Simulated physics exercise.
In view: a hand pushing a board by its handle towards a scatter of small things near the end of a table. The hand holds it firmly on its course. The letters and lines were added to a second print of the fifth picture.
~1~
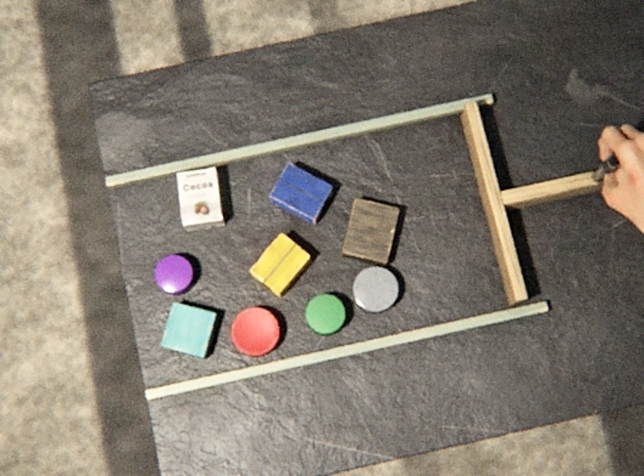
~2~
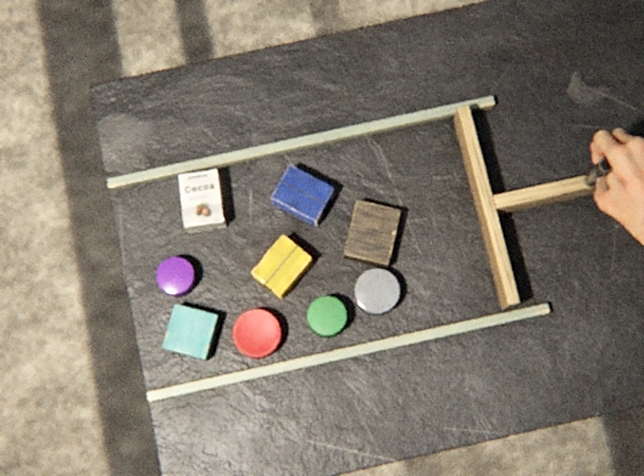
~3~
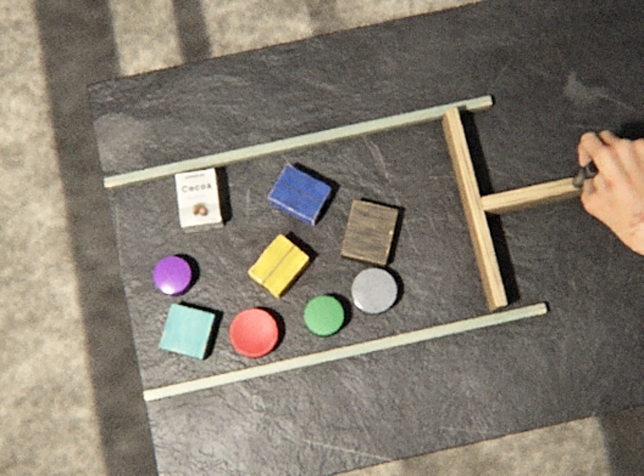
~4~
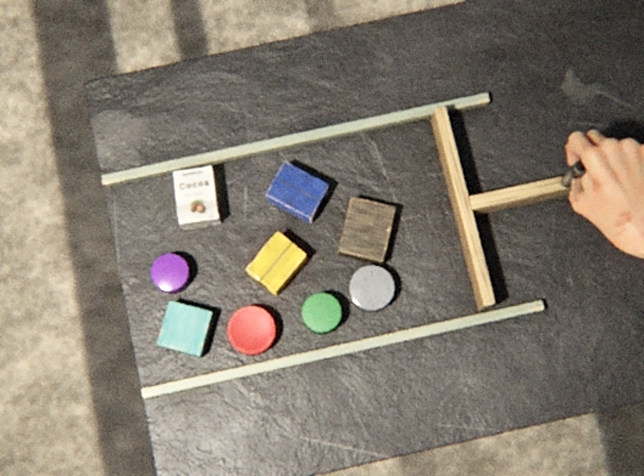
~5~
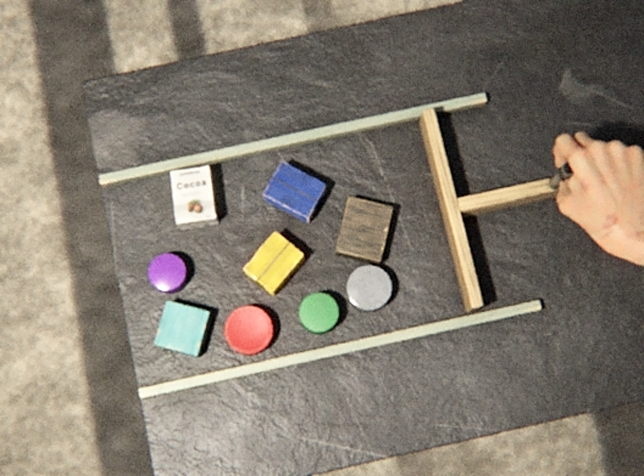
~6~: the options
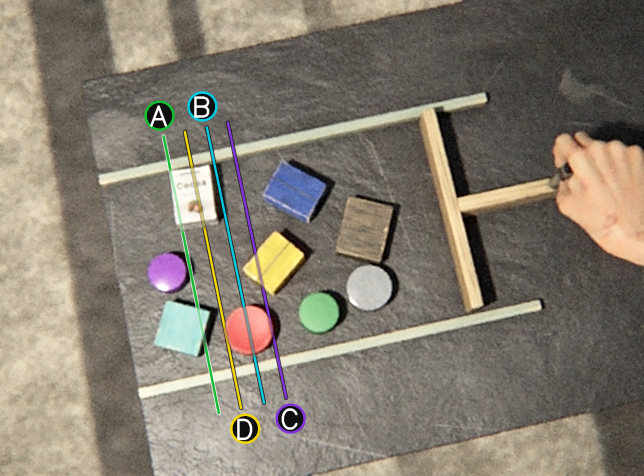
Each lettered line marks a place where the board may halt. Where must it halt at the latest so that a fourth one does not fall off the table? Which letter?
A is the last line within the limit.
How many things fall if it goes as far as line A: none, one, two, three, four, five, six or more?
Two.
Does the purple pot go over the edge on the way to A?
By then, yes.
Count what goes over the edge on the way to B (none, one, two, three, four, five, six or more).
The count is none.
On the marked copy, A at (191, 271); B at (235, 262); C at (256, 257); D at (212, 266).
Following A. Soon after the start, board (358, 227); green tin (309, 319); grey pot (342, 295).
Later, board (263, 247); turquoise block (161, 330); purple pot (156, 275).
In the end, board (191, 263); turquoise block over the edge; purple pot over the edge; two fallen.
As for the rest, B is within the limit but short; C is within the limit but short; D is within the limit but short.
